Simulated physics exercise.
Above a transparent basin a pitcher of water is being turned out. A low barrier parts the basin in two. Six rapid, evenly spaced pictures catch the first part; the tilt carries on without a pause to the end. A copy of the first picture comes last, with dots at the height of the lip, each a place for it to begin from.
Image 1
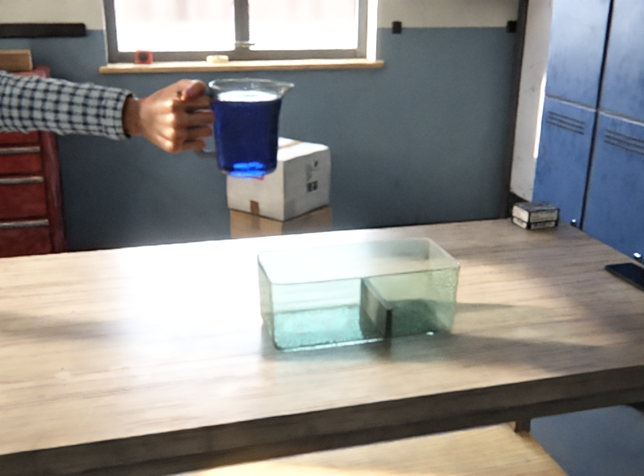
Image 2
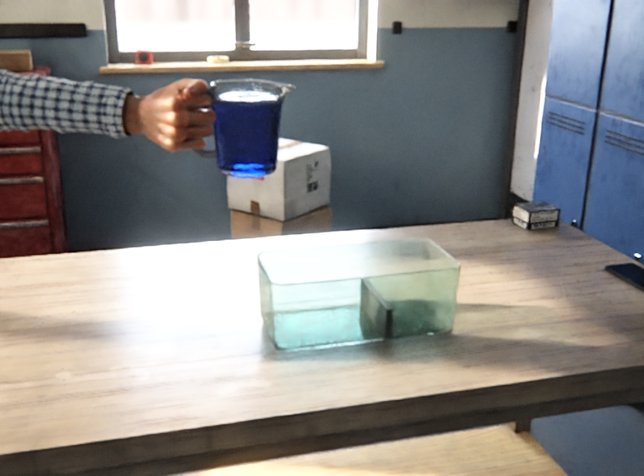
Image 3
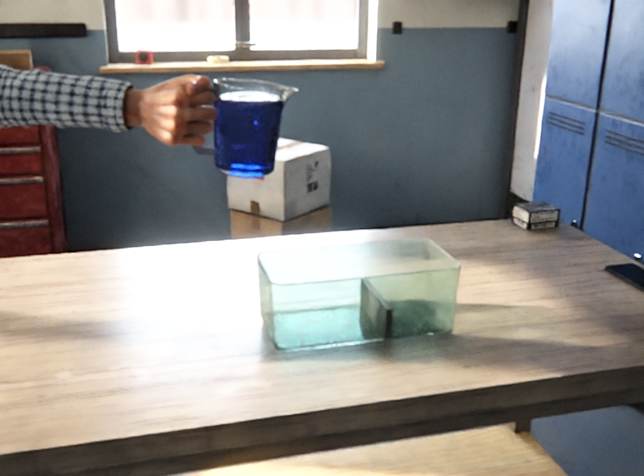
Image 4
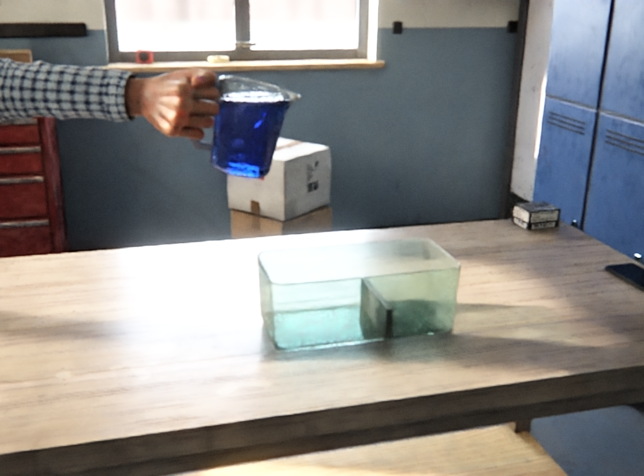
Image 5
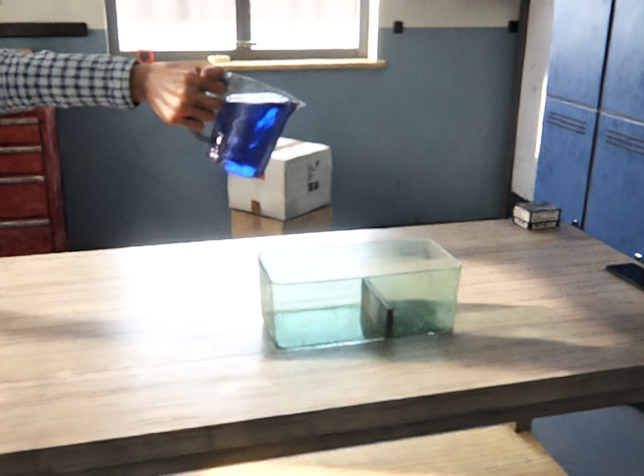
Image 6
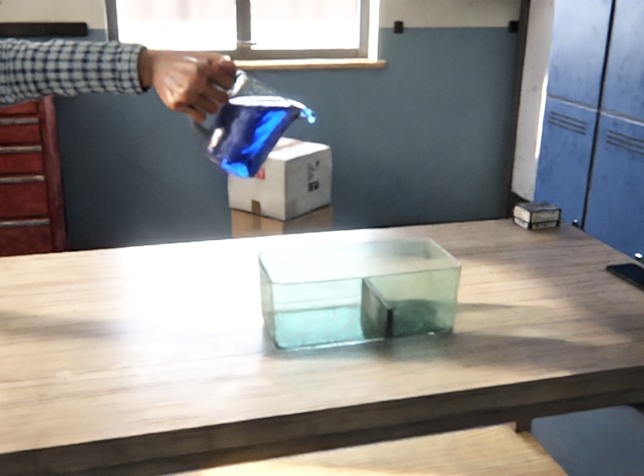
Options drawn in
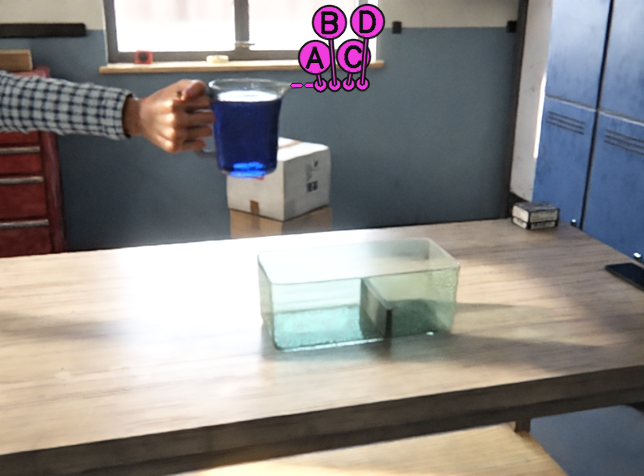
A hand tilting a clear pitcher of blue liquid rightward above a divided transparent basin, liquid just slipping over the lip.
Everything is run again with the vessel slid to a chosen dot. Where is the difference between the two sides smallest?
Choose A.
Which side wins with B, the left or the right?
The right side.
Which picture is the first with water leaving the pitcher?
Picture 6.
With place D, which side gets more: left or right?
More ends on the right.
On the marked copy, A at (320, 84); B at (334, 84); C at (348, 84); D at (362, 83).
Choosing A, about 54 % ends left of the wall and 43 % right of it; 4 % is lost outside.
Choosing B, about 22 % ends left of the wall and 75 % right of it; 3 % is lost outside.
Choosing C, about 7 % ends left of the wall and 91 % right of it; 3 % is lost outside.
Choosing D, about 14 % ends left of the wall and 81 % right of it; 5 % is lost outside.
